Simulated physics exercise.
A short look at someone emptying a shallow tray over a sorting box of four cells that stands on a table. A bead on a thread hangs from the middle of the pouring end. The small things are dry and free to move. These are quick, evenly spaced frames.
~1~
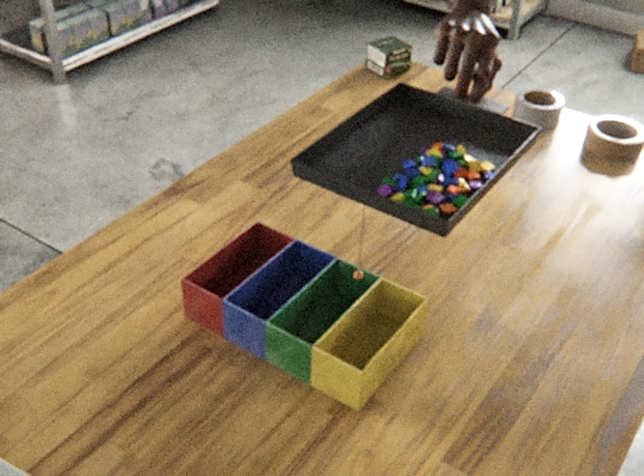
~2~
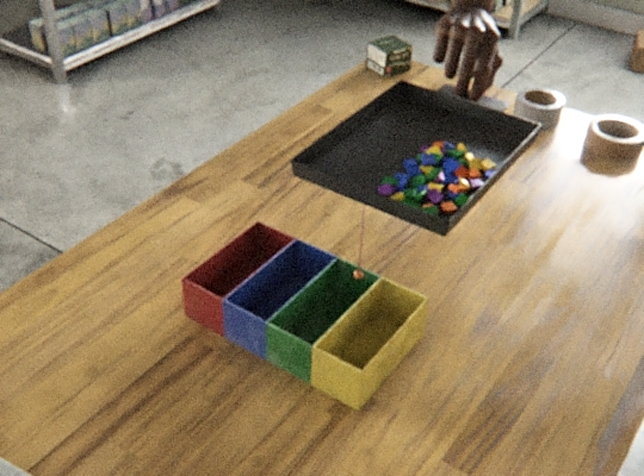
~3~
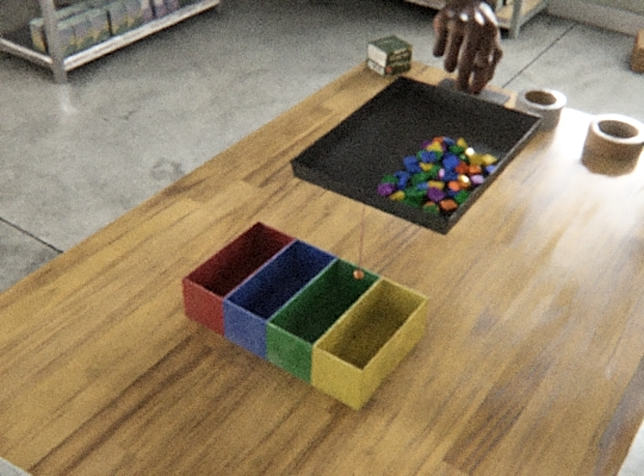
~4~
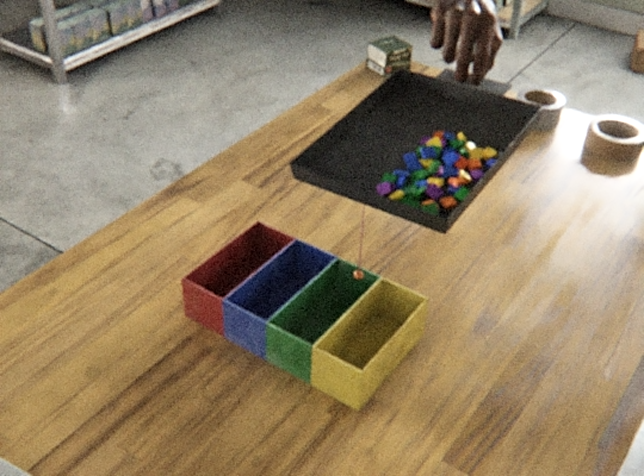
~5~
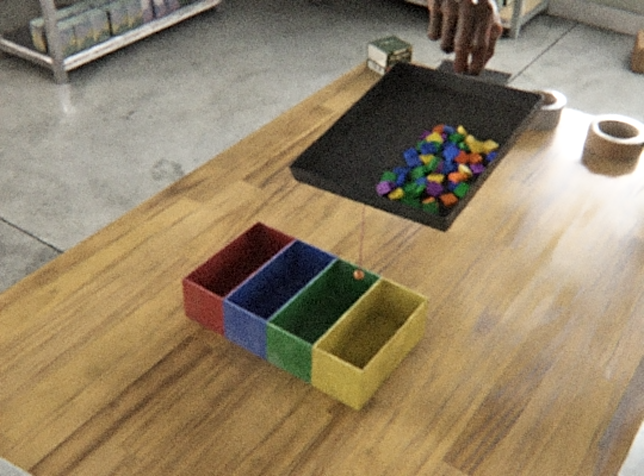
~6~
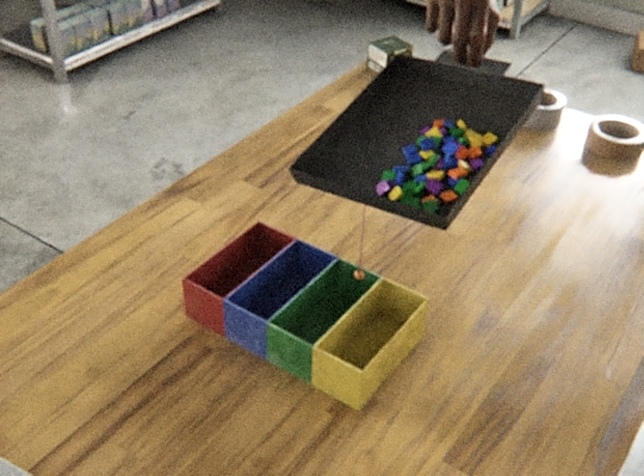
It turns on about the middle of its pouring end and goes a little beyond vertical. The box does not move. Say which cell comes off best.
The blue one ends fullest.
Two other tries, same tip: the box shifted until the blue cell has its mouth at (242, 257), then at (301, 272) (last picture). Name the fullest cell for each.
One: That green cell. Two: Blue.
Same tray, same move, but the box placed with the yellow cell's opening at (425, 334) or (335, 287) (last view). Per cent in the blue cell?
About 40 and 0 per cent.
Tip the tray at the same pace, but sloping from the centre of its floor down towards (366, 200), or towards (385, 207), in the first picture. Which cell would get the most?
At the first place the yellow cell, at the second yellow.
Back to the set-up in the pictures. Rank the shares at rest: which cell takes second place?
Second comes the cell in green.
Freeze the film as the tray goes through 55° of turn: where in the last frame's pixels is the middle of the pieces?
Near (371, 174).
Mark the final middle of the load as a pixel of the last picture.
Close to (299, 313).
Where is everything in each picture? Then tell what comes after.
In the first picture, corners of the pouring end at (294, 159) and (447, 220), level; middle of the load at (434, 176), mosaic tiles; bead on its thread at (359, 275); red cell at (203, 304); blue cell at (245, 327); green cell at (289, 350); yellow cell at (336, 375).
In the second picture, corners of the pouring end at (294, 159) and (447, 219), level; middle of the load at (434, 174).
In the third picture, corners of the pouring end at (294, 160) and (447, 218), tipped barely, lowest at the left corner; middle of the load at (434, 172).
In the fourth picture, corners of the pouring end at (293, 163) and (446, 217), tipped a little, lowest at the left corner; middle of the load at (434, 168).
In the fifth picture, corners of the pouring end at (292, 165) and (445, 216), tipped a little, lowest at the left corner; middle of the load at (434, 164).
In the sixth picture, corners of the pouring end at (292, 167) and (444, 215), tipped a little, lowest at the left corner; middle of the load at (434, 161); red cell at (204, 304); blue cell at (246, 326); green cell at (290, 350); yellow cell at (337, 375).
Soon, tray tipped steeply; all on the tray.
A while on, tray tipped right over; most on the tray; a small part in the green cell; a stray few in the blue cell; a stray few in the red cell; a small part falling or outside the box.
Towards the end, tray tipped past a quarter turn; about half in the blue cell; about a third in the green cell; a small part in the yellow cell; a small part in the red cell; a stray few falling or outside the box.
Finally, tray tipped past a quarter turn; about half in the blue cell; about a third in the green cell; a small part in the yellow cell; a small part in the red cell; a stray few outside the box.
